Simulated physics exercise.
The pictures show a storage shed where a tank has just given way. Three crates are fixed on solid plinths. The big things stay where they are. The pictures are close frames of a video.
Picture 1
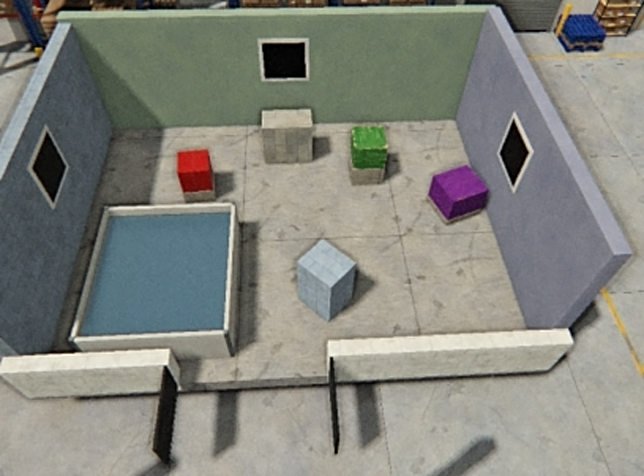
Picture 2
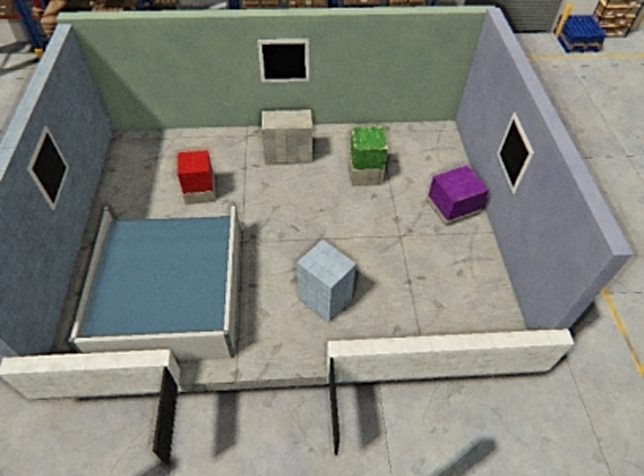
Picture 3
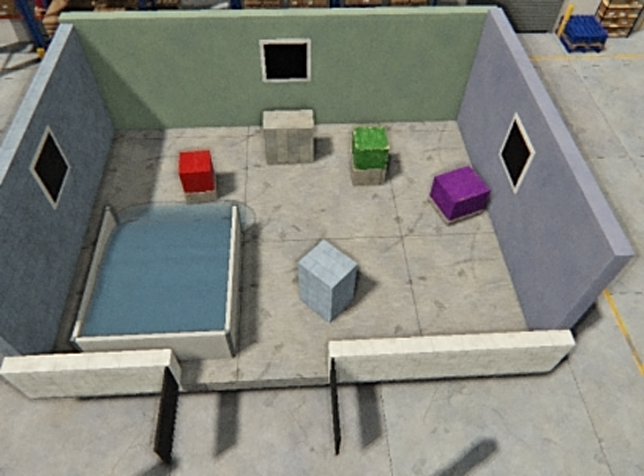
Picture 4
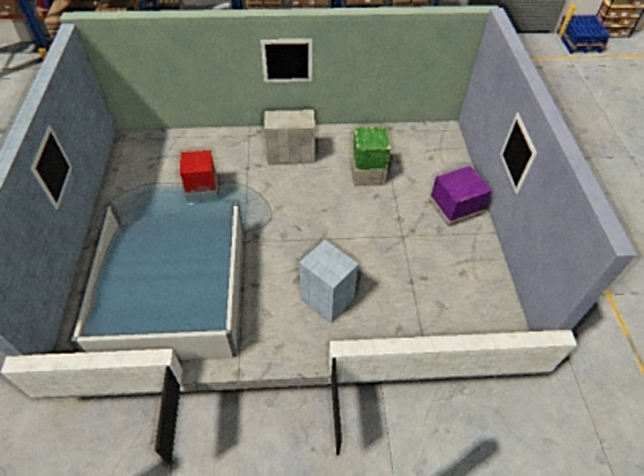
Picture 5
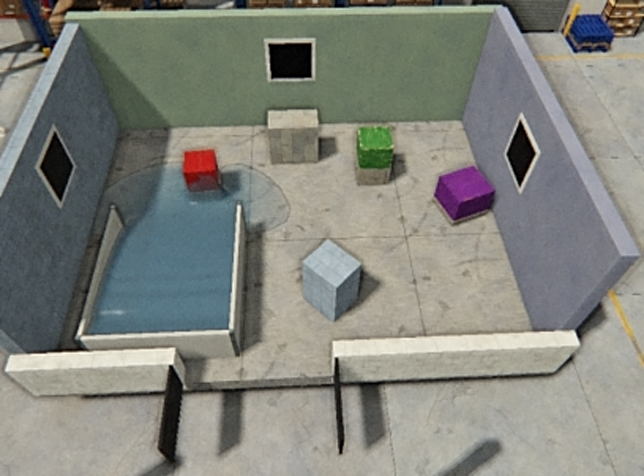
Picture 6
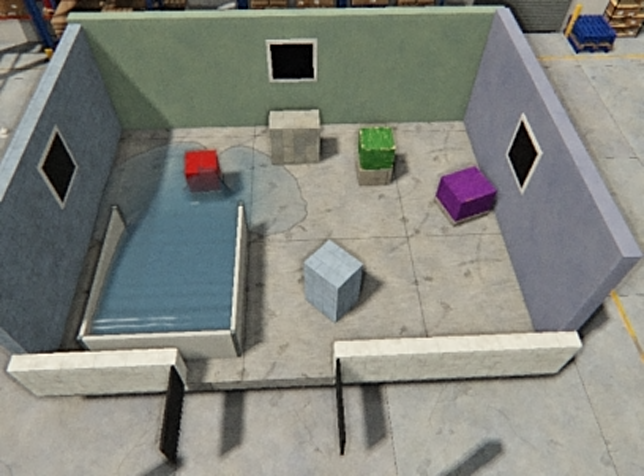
Water tank in a roofless storage shed losing its far side, water pouring out and spreading across the floor around a red block.
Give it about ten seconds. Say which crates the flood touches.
In the end: The purple crate is soaked; the green crate keeps dry; the red crate is soaked.
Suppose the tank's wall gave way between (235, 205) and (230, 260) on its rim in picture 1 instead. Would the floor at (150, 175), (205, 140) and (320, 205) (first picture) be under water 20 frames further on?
In turn: No water, free of water, under water.
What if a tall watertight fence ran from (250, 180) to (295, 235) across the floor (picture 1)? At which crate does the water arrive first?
The red one.
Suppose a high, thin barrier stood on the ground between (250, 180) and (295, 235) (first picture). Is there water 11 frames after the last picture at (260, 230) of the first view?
Verdict: Flooded.
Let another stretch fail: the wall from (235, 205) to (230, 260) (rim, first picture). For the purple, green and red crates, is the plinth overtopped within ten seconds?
Then: The purple crate takes water, the green crate remains dry, the red crate stays dry.
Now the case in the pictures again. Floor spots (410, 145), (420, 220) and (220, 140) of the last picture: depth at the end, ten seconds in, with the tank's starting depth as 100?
About 14, 10 and 12 per cent.
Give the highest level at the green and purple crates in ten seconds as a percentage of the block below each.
Near 70 and 210 in a hundred.
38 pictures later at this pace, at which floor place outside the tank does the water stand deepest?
Close to (482, 184).
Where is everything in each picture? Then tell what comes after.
The first frame shows still water in the water tank at (162, 268).
In the second frame, water pours out on the water tank's far side and has run to a hidden place.
In the third frame, water pours out on the water tank's far side and has run to a hidden place.
In the fourth frame, the front is at (107, 209), out from the gap on the water tank's far side.
In the fifth frame, the front is at (110, 190), out from the gap on the water tank's far side.
In the sixth frame, water pours out on the water tank's far side and has run to (162, 147).
A moment on, water covers 30 % of the floor; the purple crate not reached, the green crate not reached, the red crate water round its plinth.
Next, water covers 40 % of the floor; the purple crate not reached, the green crate water round its plinth, the red crate water round its plinth.
Then, water covers 60 % of the floor; the purple crate water round its plinth, the green crate water round its plinth, the red crate water round its plinth.
Later, water covers 90 % of the floor; the purple crate water round its plinth, the green crate water round its plinth, the red crate water round its plinth.
In the end, water covers 100 % of the floor; the purple crate was topped, the green crate stayed above the water, the red crate was topped.
